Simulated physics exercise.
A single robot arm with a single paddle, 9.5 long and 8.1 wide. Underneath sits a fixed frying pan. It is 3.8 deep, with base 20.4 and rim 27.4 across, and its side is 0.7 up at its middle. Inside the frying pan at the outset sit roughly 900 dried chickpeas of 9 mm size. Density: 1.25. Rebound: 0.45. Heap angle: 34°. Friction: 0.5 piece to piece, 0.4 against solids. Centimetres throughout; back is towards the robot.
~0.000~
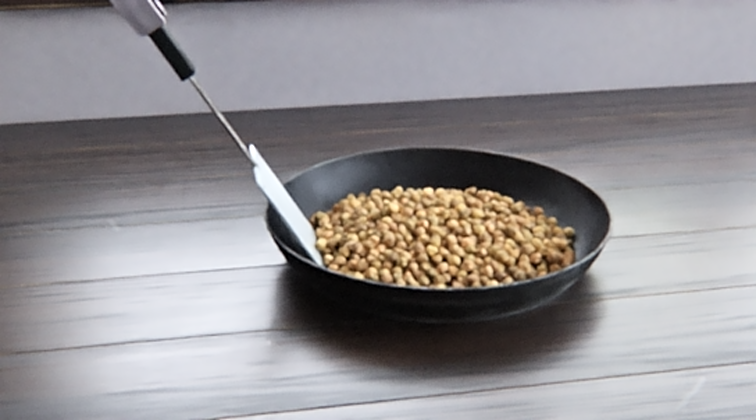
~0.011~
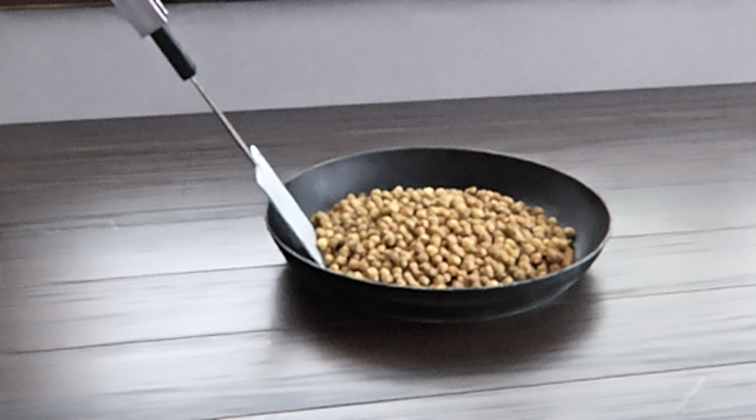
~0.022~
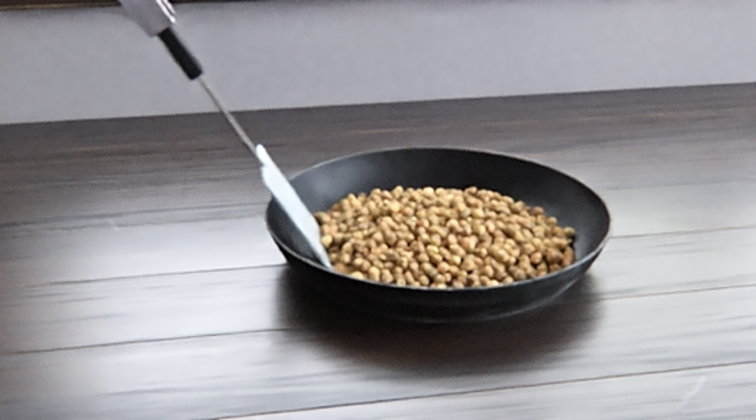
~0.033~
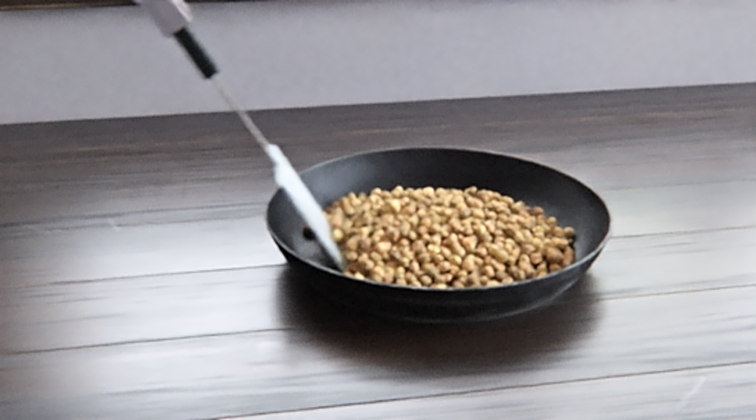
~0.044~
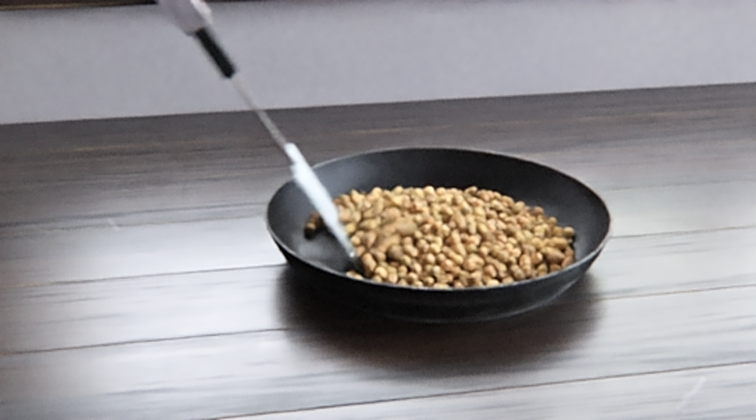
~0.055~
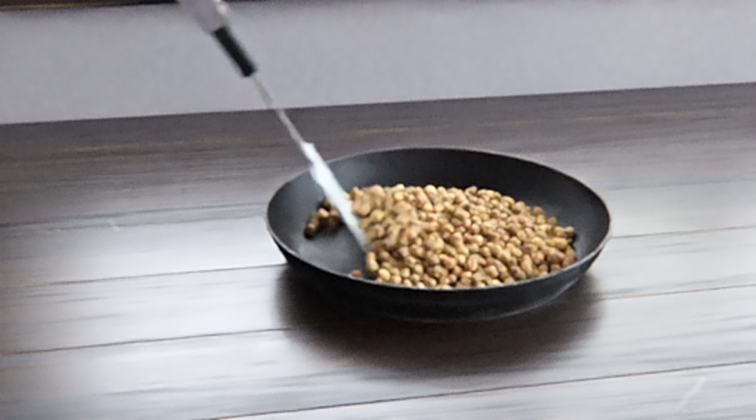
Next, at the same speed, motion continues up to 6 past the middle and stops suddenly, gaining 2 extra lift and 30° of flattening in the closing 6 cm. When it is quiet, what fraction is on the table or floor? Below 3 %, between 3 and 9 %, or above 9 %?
Between 3 and 9 %.
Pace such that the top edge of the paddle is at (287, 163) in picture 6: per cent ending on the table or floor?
Near 0 in a hundred.
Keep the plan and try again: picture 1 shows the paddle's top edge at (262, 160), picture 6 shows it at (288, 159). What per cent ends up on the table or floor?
About 0 per cent.
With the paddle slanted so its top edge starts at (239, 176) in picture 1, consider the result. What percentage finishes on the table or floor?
Some 5 per cent.
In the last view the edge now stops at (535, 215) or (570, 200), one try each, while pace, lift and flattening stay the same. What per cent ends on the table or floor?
I'd say roughly 10 per cent, then roughly 25 per cent.
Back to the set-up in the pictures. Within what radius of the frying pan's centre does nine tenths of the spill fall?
About 50 cm from the centre.
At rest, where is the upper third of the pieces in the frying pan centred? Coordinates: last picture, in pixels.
Approximately at pixel (546, 218).
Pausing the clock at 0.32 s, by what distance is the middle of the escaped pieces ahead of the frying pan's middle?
It sits close to 20 cm ahead of the middle.
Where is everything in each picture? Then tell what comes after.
The first frame shows the paddle top edge at (255, 164), sloping 59°; upper third of the load around (431, 230), from x 310 to 570, top at y 190; 898 in the frying pan.
The second frame shows the paddle top edge at (256, 164), sloping 59°; upper third of the load around (431, 230), from x 310 to 570, top at y 190.
The third frame shows the paddle top edge at (262, 164), sloping 59°; upper third of the load around (427, 230), from x 310 to 570, top at y 190.
The fourth frame shows the paddle top edge at (277, 163), sloping 59°; upper third of the load around (422, 229), from x 310 to 570, top at y 190.
The fifth frame shows the paddle top edge at (294, 162), sloping 59°; upper third of the load around (421, 226), from x 310 to 570, top at y 190.
The sixth frame shows the paddle top edge at (312, 161), sloping 59°; upper third of the load around (422, 223), from x 310 to 570, top at y 190; 898 in the frying pan.
After 0.08 s, sloping 59°, highest piece 7 above the table; 898 in the frying pan.
After 0.11 s, sloping 50°, highest piece 9 above the table; 897 in the frying pan, 1 on the blade or in flight.
After 0.32 s, sloping 29°, highest piece 5 above the table; 849 in the frying pan, 44 on the table or floor, 5 on the blade or in flight.
After 1.37 s, sloping 29°, highest piece 5 above the table; 848 in the frying pan, 50 on the table or floor.
In the end, 848 in the frying pan, 50 on the table or floor. That is 6 % on the table or floor.
